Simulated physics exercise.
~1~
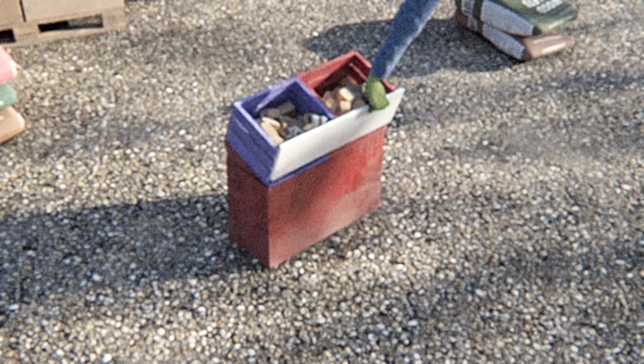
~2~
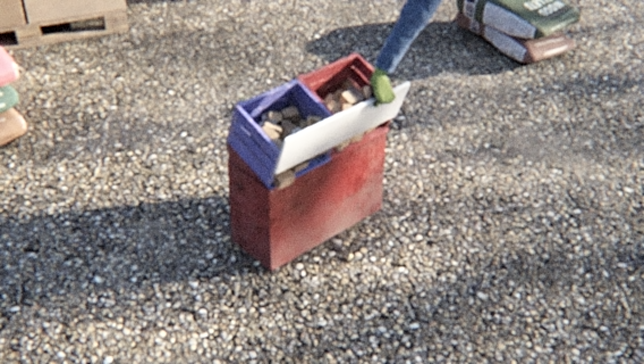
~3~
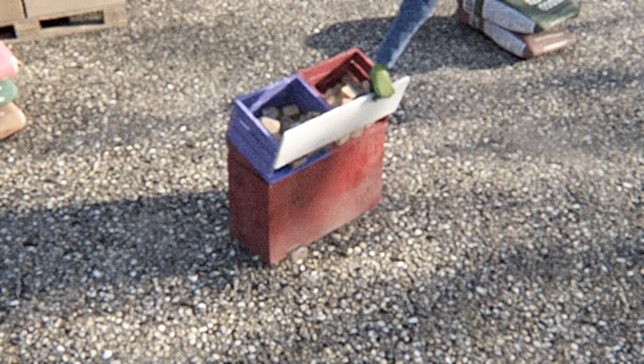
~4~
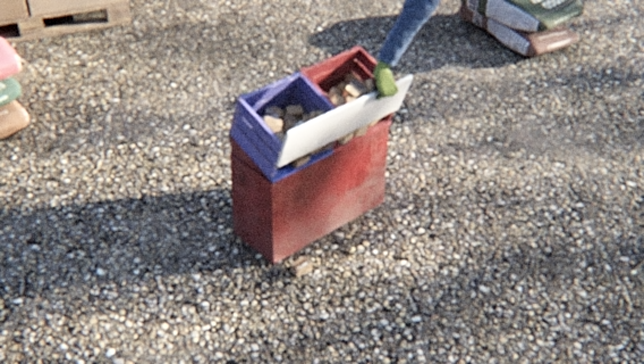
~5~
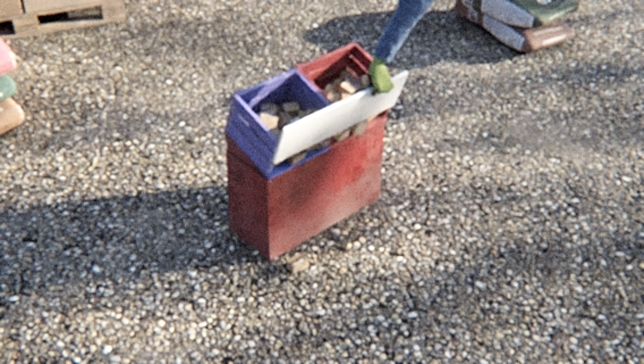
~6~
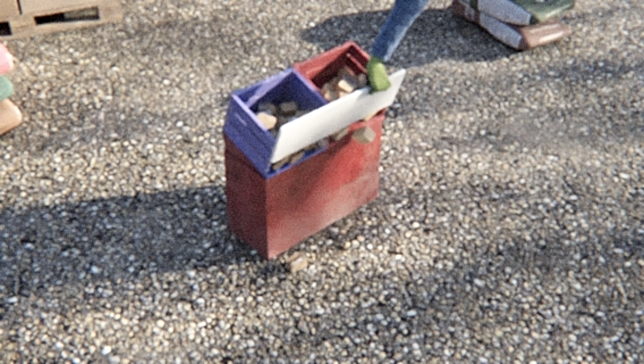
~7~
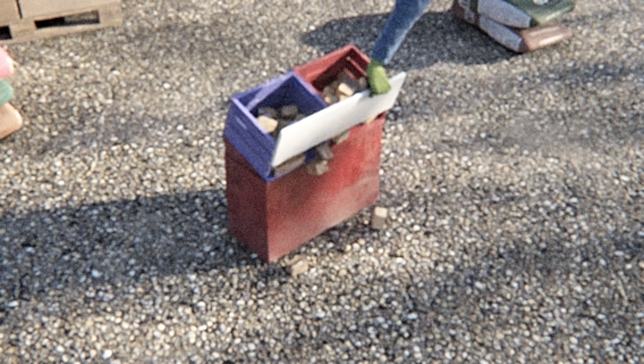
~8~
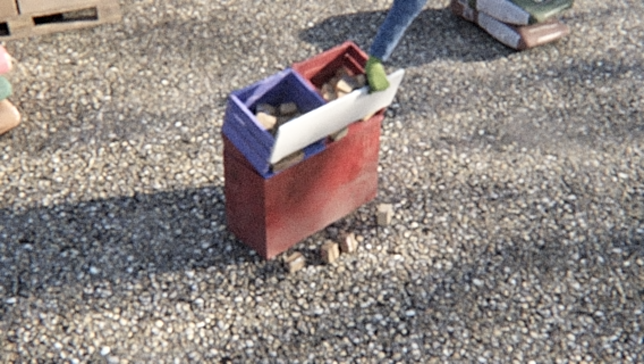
A pale gate panel rises slightly along the front of two open bins, one blue and one red, set side by side on a red stand over sunlit gravel, while a blue arm with a green tip stays at its right end. Small blocky pieces show in both bins. One piece slips out beneath the panel on the blue side and drops to the ground at the foot of the stand. After a lull, more pieces tumble through the gap and down the red front. Finally four small blocks rest on the gravel, and most pieces remain in the bins.
